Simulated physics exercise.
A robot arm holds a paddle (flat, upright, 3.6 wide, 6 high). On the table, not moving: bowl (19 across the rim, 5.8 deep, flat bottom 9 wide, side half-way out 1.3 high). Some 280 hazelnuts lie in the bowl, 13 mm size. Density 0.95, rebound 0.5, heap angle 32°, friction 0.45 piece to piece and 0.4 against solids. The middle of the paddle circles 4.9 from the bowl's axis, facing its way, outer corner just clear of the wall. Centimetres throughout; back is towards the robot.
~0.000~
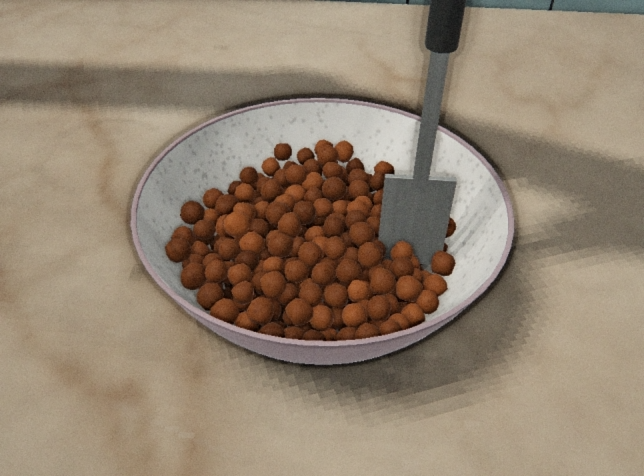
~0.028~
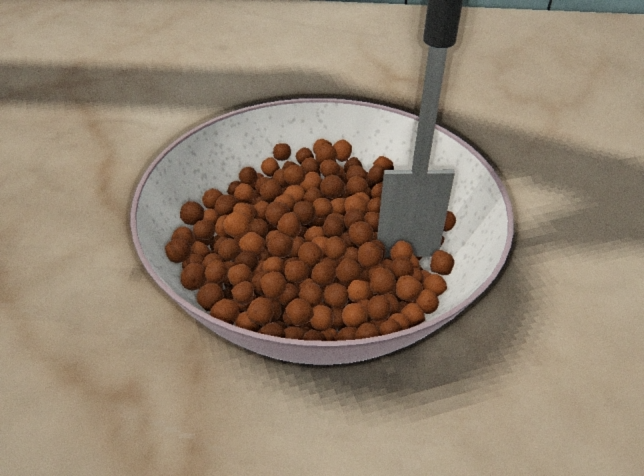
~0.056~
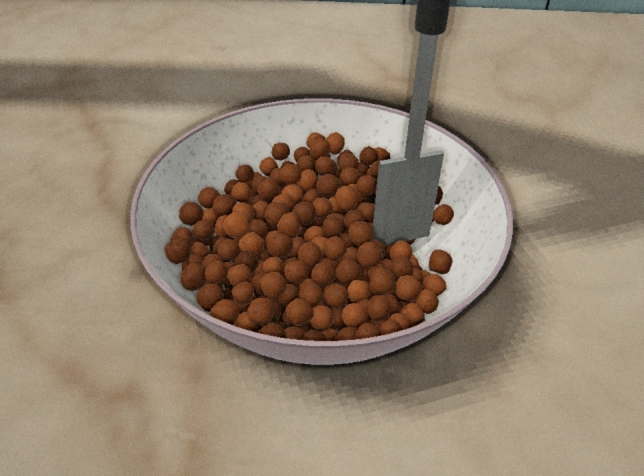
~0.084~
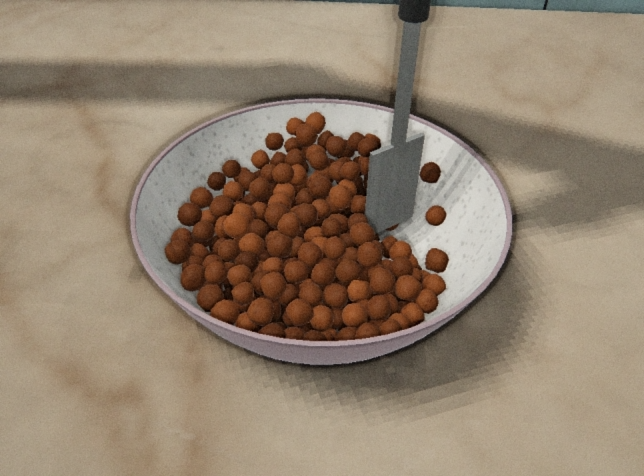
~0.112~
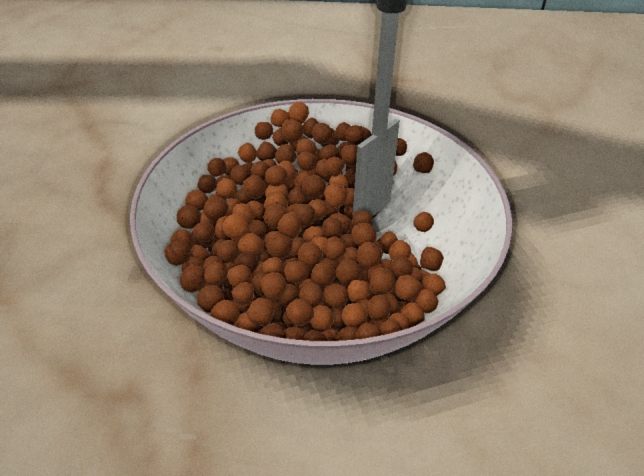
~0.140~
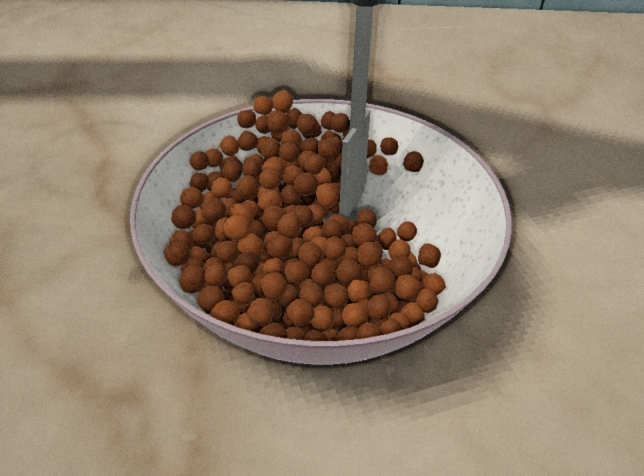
A flat grey paddle with a black handle swept from the right side of a white bowl toward the back, turning edge-on and pushing small round brown nuts up against the far rim.
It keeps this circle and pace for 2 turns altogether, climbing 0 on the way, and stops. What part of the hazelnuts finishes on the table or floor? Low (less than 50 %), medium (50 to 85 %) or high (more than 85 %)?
Answer: Low; less than 50 % of the hazelnuts finish on the table or floor.
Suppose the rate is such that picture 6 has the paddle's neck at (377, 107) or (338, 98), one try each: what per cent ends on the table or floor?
About 30 and 40 per cent.
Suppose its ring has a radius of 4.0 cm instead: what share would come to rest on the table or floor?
Then about 20 per cent.
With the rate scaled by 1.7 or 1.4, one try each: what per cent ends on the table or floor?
About 55 and 45 per cent.
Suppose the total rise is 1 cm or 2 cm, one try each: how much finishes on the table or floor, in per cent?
Some 30 and 25 per cent.
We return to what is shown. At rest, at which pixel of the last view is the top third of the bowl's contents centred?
Around (396, 194).
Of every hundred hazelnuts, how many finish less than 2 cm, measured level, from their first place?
About 5 per cent.
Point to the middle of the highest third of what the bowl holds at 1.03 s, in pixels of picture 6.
Near (245, 289).
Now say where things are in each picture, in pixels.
The paddle neck at (425, 153), 0° round; upper third of the load around (310, 230), from x 180 to 445, top at y 150; 275 in the bowl, in the first picture.
The paddle neck at (423, 147), 6° round; upper third of the load around (310, 230), from x 180 to 445, top at y 145, in the second picture.
The paddle neck at (416, 133), 21° round; upper third of the load around (314, 221), from x 180 to 445, top at y 140, in the third picture.
The paddle neck at (401, 119), 37° round; upper third of the load around (310, 208), from x 180 to 435, top at y 125, in the fourth picture.
The paddle neck at (382, 109), 53° round; upper third of the load around (299, 196), from x 180 to 435, top at y 115, in the fifth picture.
The paddle neck at (359, 101), 69° round; upper third of the load around (281, 177), from x 175 to 435, top at y 100; 275 in the bowl, in the sixth picture.
After 0.58 s, 325° round, highest piece 8 above the table; 228 in the bowl, 40 on the table or floor, 7 in flight or on the tool.
After 1.03 s, 221° round, highest piece 8 above the table; 203 in the bowl, 65 on the table or floor, 7 in flight or on the tool.
After 1.45 s, 0° round, highest piece 6 above the table; 186 in the bowl, 89 on the table or floor.
After 2.15 s, 0° round, highest piece 6 above the table; 186 in the bowl, 89 on the table or floor.
In the end, 186 in the bowl, 89 on the table or floor. That is 32 % on the table or floor.
